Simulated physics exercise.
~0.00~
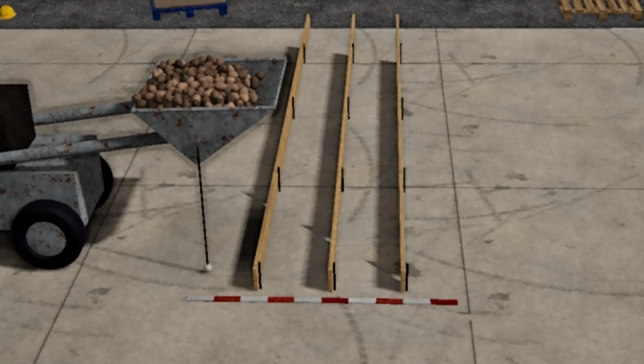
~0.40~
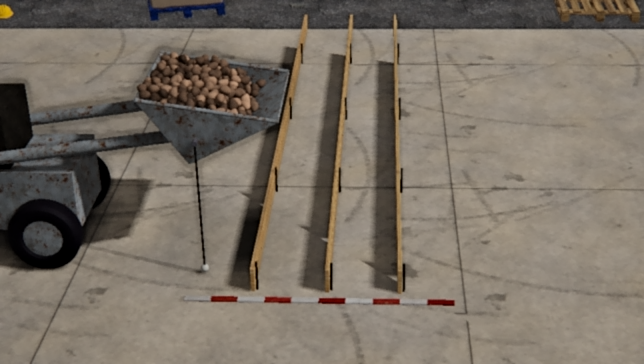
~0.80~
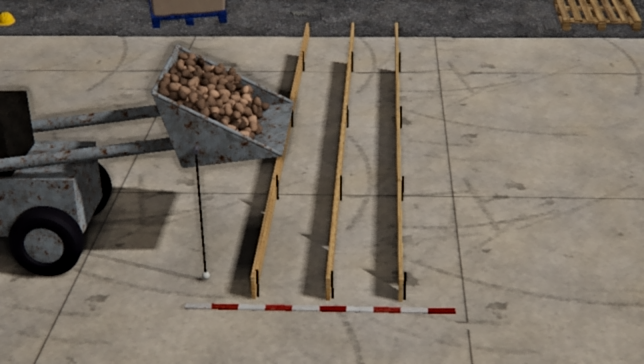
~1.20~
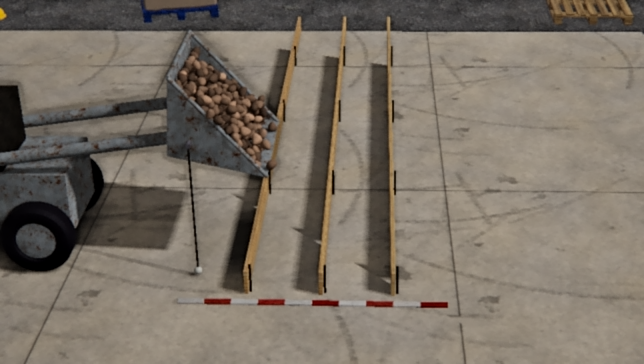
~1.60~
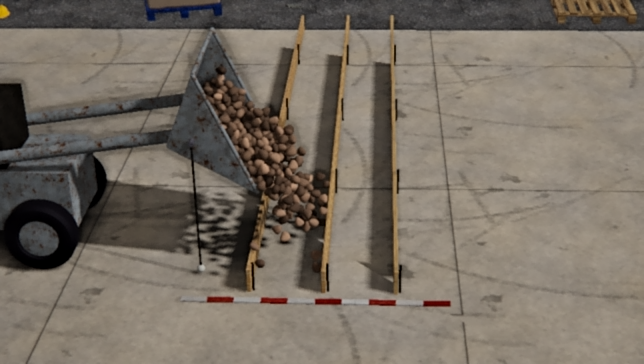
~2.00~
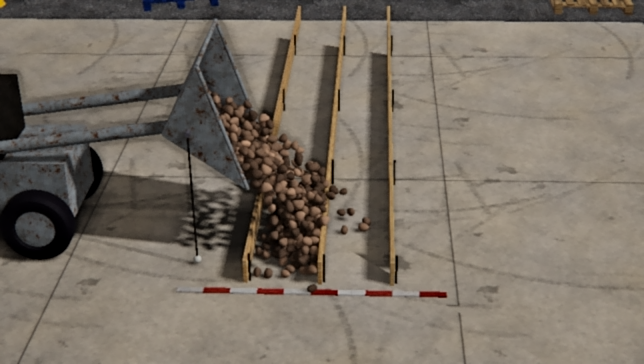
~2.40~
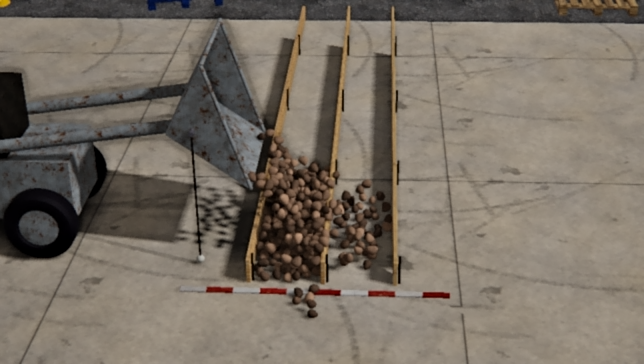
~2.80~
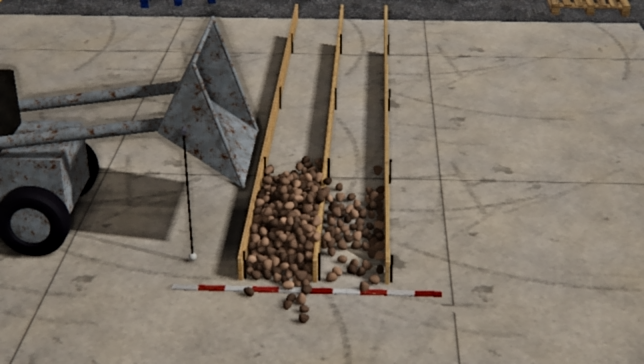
A loader's grey bucket heaped with brown cobbles tips down to the right and pours them between upright boards on a concrete floor; most settle in the nearer left bay, some spill into the right bay, a few roll past the striped strip, and the bucket stays tilted, empty.
